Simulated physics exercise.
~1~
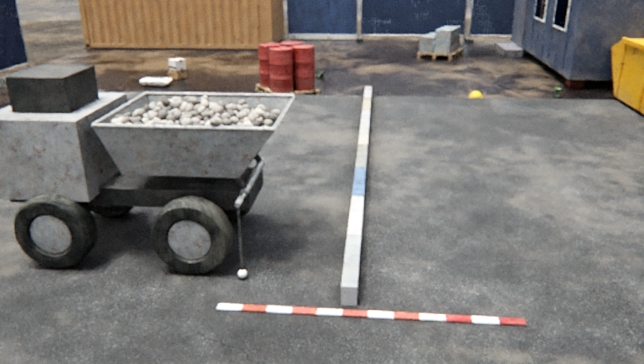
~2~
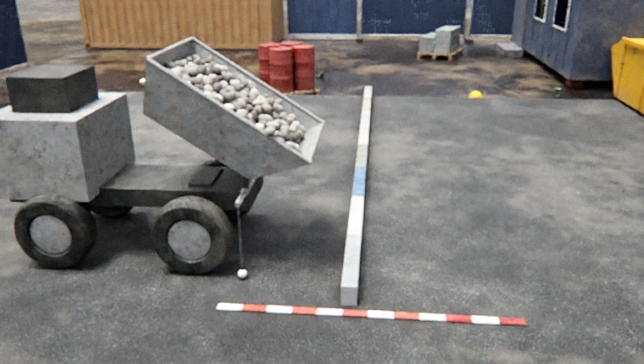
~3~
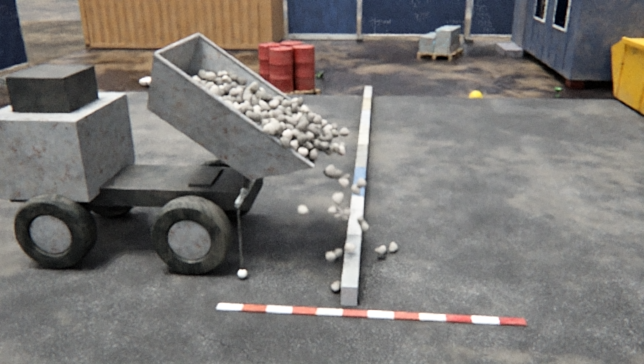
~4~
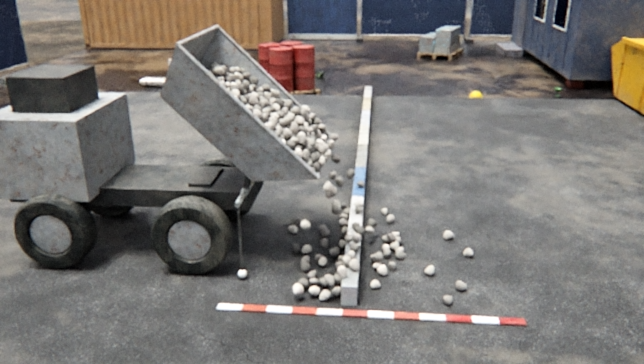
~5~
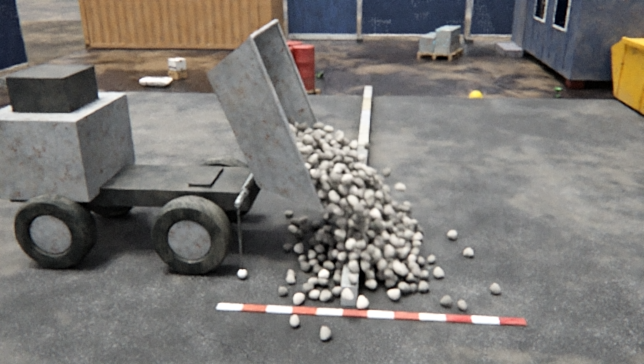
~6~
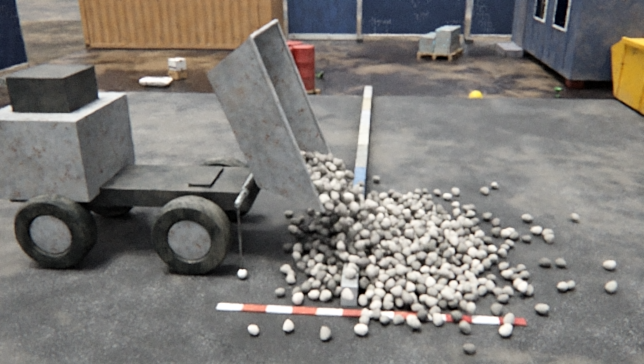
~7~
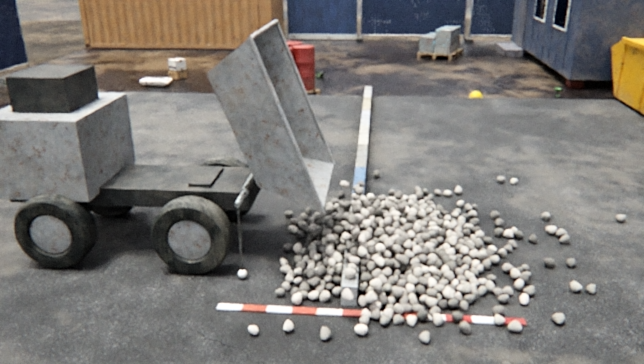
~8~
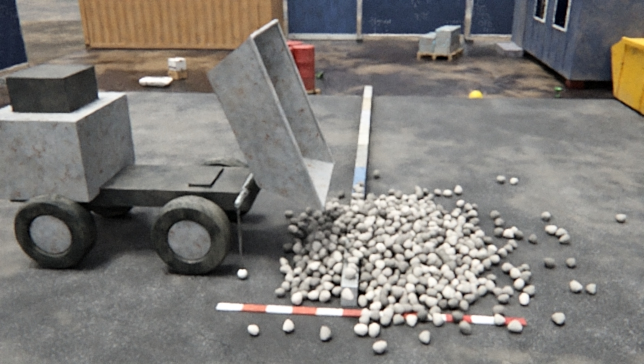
On a dark paved yard with a tan container, red drums and a yellow skip behind, a grey dumper stands at the left, its tray full of smooth pale stones, facing a long low kerb and a red-and-white striped staff. The tray tips up toward the right, and the stones slide to its lower edge. A few spill out, dropping around the kerb and bouncing beyond it. The tray then tilts much more steeply, and the load pours out in a thick rush, burying the kerb's near end. Finally the tray stays raised and empty beside a broad heap, most of it beyond the kerb.
